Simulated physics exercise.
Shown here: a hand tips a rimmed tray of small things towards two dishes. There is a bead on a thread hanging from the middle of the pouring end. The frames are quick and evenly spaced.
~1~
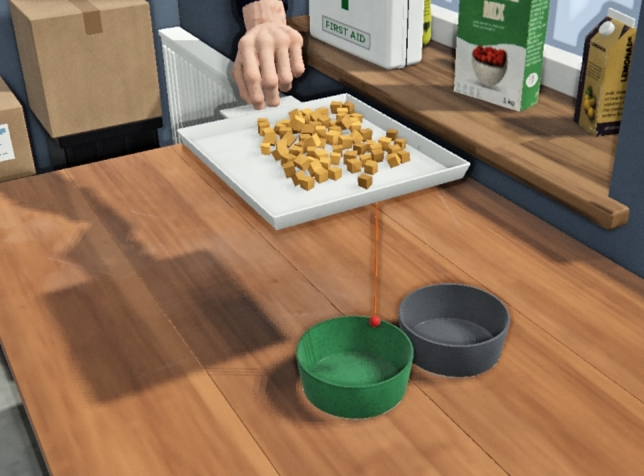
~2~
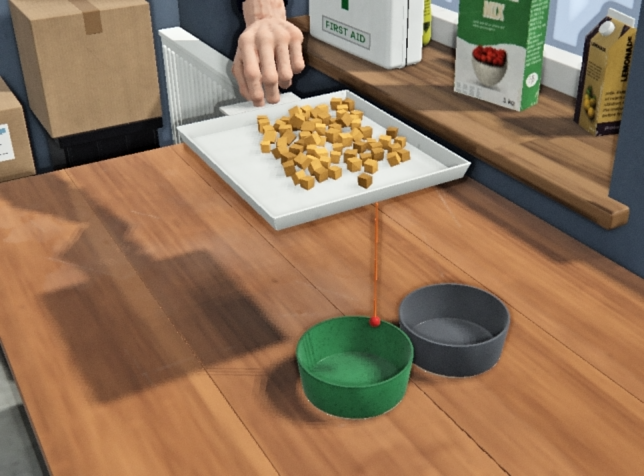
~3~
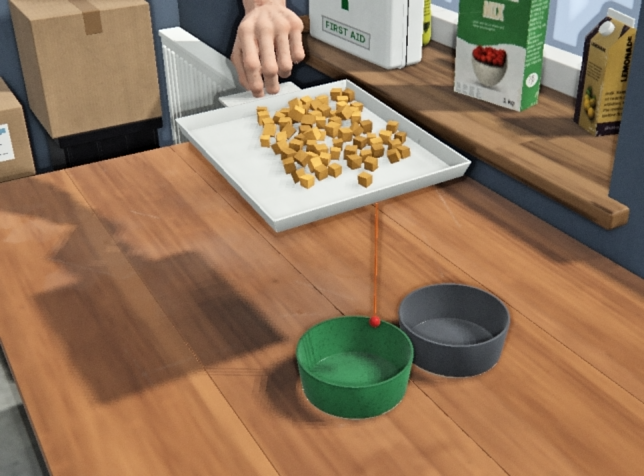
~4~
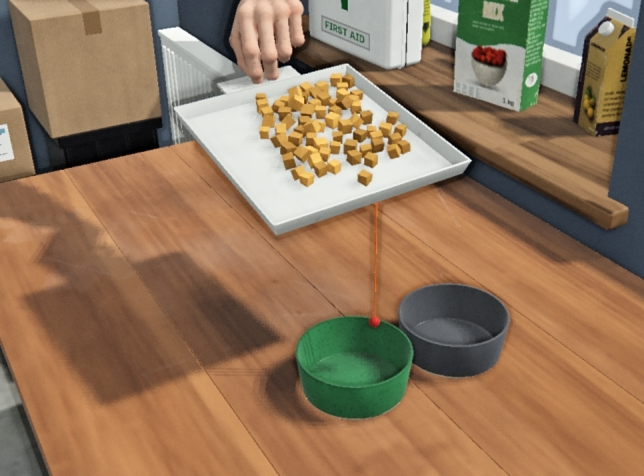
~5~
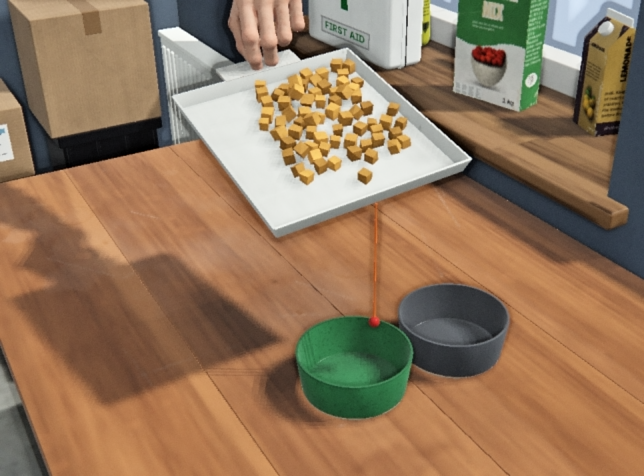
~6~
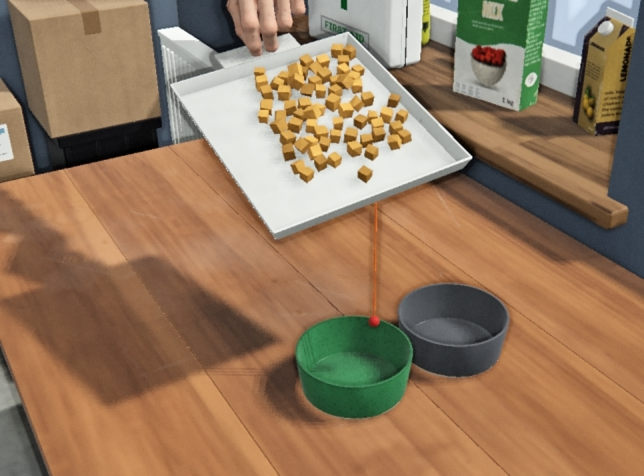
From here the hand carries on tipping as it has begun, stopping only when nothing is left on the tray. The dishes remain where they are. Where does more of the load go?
I'd say most of it lands in the left one, honestly.
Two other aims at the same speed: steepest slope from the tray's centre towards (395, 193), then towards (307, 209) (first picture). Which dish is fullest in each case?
The rightmost dish, then the leftmost dish.
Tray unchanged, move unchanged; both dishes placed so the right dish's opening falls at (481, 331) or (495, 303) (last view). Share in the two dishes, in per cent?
First 50 %, then 20 %.
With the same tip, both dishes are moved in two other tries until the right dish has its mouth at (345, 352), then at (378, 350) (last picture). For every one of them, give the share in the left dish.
I'd say about 20 percent, followed by about 40 percent.
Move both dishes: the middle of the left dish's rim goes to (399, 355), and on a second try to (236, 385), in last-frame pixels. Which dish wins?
The dish to the left, then the dish to the right.
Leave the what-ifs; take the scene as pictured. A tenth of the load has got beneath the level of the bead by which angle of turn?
The tilt is near 70° by then.
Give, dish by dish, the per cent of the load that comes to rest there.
Left dish: 40 per cent; right dish: 0 per cent.
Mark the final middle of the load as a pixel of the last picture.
Roughly pixel (347, 407).
Shortly afterwards, tray tipped steeply; the bulk on the tray; a little in the air.
Next, tray tipped past a quarter turn; near a third on the tray; a little in the left dish; near a third outside both; near a quarter in the air.
Some moments later, tray tipped past a quarter turn; near half in the left dish; near half outside both.
In the end, tray tipped past a quarter turn; near half in the left dish; none at all in the right dish; near half outside both.
